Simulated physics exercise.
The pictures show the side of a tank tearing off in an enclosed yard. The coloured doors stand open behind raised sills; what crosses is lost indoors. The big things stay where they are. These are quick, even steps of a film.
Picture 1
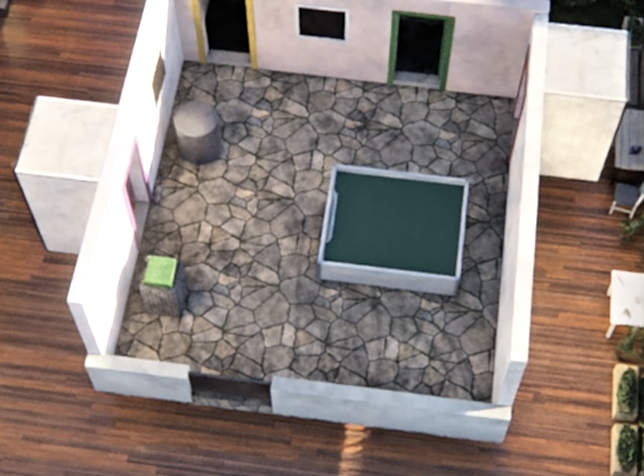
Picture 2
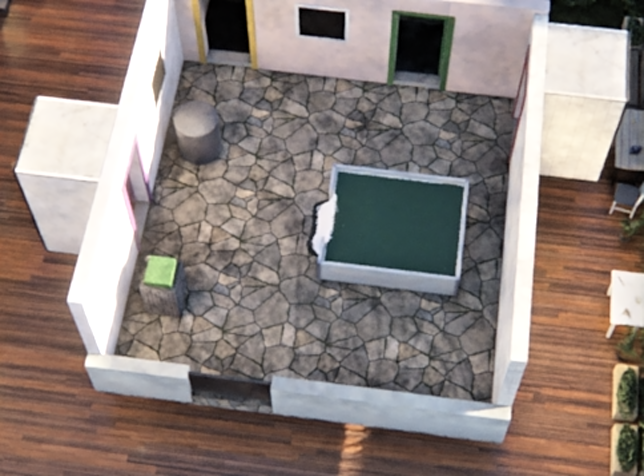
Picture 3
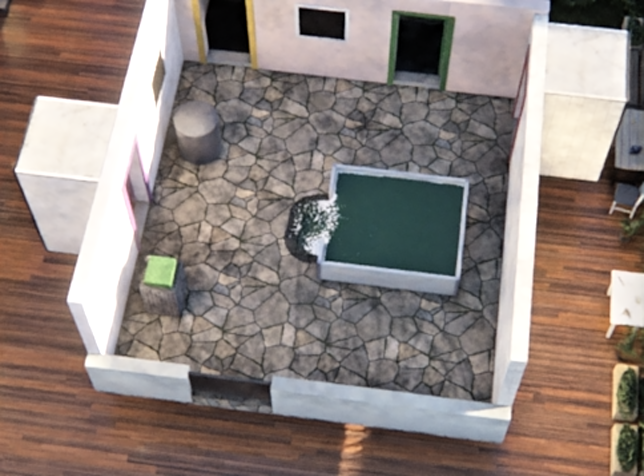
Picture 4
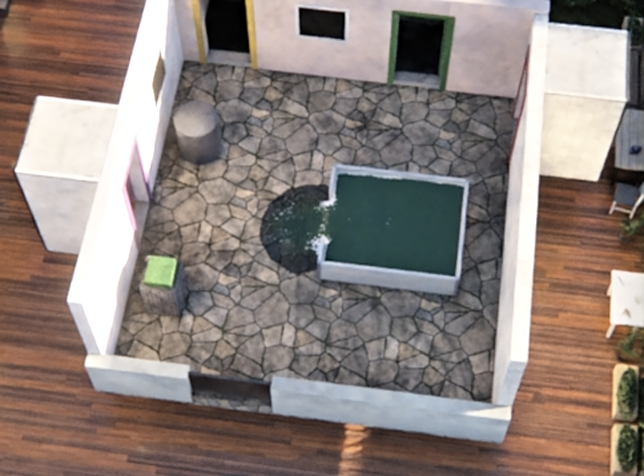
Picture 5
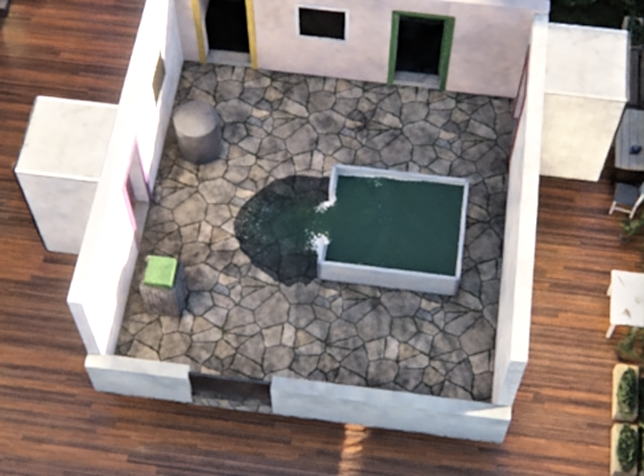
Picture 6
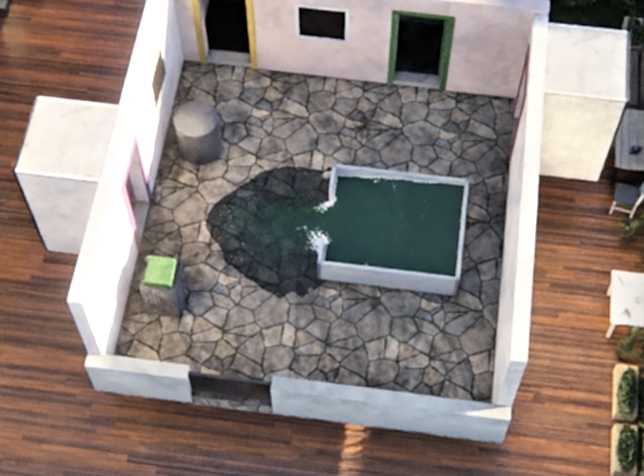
Green water bursts from the left side of a tank and spreads left across stone paving.
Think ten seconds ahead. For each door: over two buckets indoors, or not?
In the end: The purple door lets in a lot; the green door admits no more than that; the yellow door admits no more than that; the red door admits no more than that.
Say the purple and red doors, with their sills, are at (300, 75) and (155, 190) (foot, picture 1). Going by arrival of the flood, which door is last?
I say the green-painted one.
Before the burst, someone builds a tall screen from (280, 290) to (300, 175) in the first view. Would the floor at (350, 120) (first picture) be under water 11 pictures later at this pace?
Answer: Under water.
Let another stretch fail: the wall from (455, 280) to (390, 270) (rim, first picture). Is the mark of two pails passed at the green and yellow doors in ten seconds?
In short: The green door is under, the yellow door holds.
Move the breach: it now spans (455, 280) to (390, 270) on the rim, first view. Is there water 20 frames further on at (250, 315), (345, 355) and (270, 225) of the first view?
In that order: Awash, flooded, free of water.
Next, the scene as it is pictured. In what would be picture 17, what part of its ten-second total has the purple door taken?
Near 20 in a hundred.
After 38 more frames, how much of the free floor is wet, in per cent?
Near 55 in a hundred.
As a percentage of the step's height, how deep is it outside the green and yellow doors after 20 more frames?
About 0 and 90 per cent.
A moment on, water covers 20 % of the floor; the purple door wet at the sill, nothing in, the green door not reached, the yellow door not reached, the red door not reached.
Next, water covers 30 % of the floor; the purple door over two buckets in, the green door not reached, the yellow door not reached, the red door not reached.
Then, water covers 40 % of the floor; the purple door far over two buckets in, the green door not reached, the yellow door wet at the sill, nothing in, the red door not reached.
Later, water covers 55 % of the floor; the purple door far over two buckets in, the green door not reached, the yellow door under two buckets in, the red door not reached.
In the end, water covers 90 % of the floor; the purple door far over two buckets in, the green door wet at the sill, nothing in, the yellow door under two buckets in, the red door wet at the sill, nothing in.
